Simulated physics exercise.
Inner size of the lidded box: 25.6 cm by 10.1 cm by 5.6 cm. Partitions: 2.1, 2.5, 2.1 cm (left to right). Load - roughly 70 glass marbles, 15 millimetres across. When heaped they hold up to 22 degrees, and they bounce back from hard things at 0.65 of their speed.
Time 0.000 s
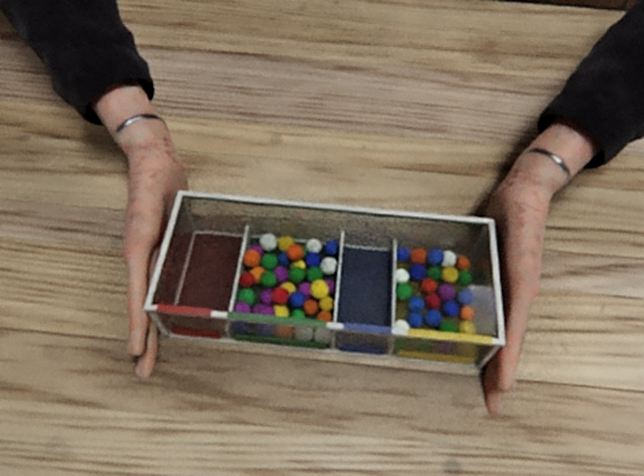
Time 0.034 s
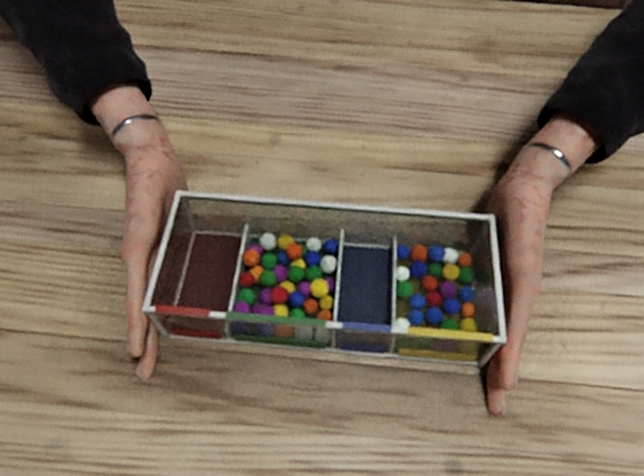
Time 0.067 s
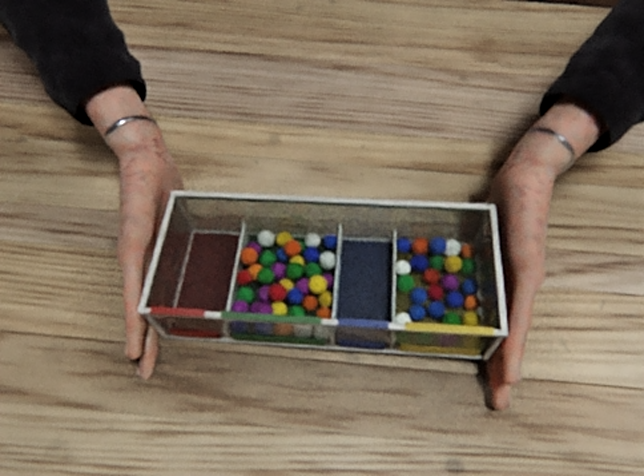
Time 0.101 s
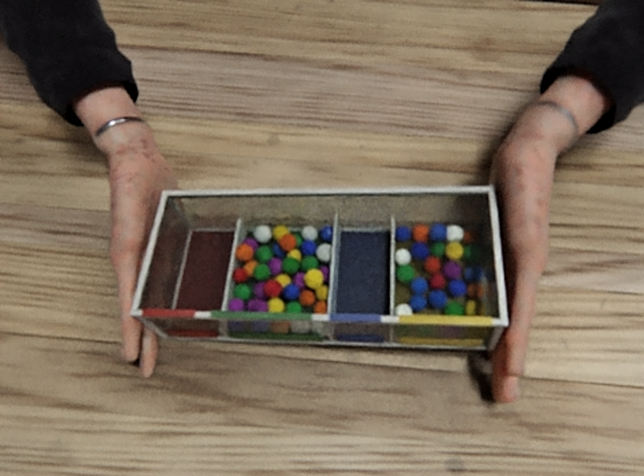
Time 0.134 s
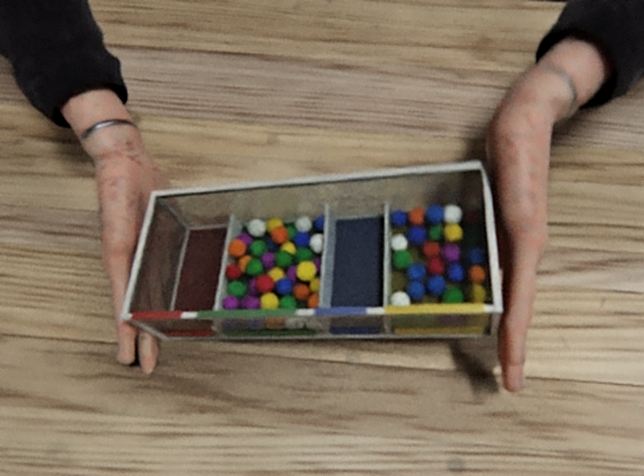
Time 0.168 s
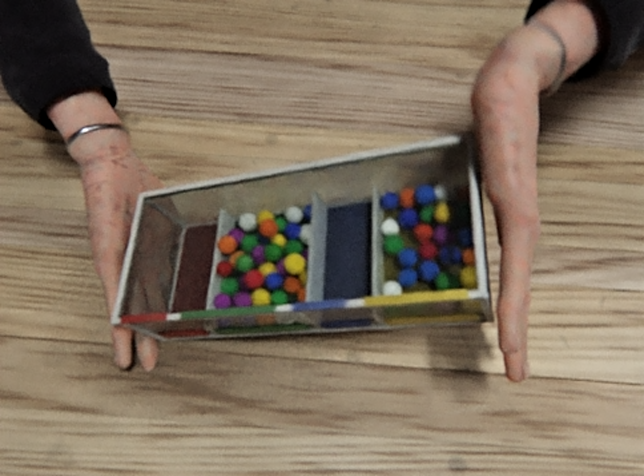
Hands tilting a clear divided box of colourful balls on a wooden table, its right side rising while the balls stay in two compartments.
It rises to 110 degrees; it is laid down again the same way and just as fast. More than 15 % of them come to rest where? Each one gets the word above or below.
Red: Beats the threshold. Blue: Fails to beat the threshold. Green: Beats the threshold. Yellow: Fails to beat the threshold.
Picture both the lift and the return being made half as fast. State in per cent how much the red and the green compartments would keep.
In that case red keeps 75 per cent while green keeps 25 per cent.
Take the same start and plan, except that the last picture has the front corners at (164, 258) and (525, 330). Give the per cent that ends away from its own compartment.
Near 60 %.
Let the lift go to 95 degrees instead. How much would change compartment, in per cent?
Roughly 95 %.
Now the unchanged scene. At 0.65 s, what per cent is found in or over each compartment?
Shares - red: 35; blue: 25; green: 30; yellow: 10.
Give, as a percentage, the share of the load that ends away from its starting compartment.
About 90 percent of it.
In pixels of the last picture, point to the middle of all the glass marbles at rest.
My guess is close to (215, 291).
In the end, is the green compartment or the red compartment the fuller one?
That would be the red compartment.
After 0.65 s, tilt 109 degrees; red 35 %, blue 25 %, green 30 %, yellow 10 %.
After 0.97 s, tilt 45 degrees; red 70 %, blue 5 %, green 25 %.
After 1.38 s, tilt 0 degrees; red 70 %, blue 5 %, green 25 %.
By 2.4 s all is still; red 70 %, blue 5 %, green 25 %, yellow 0 %.
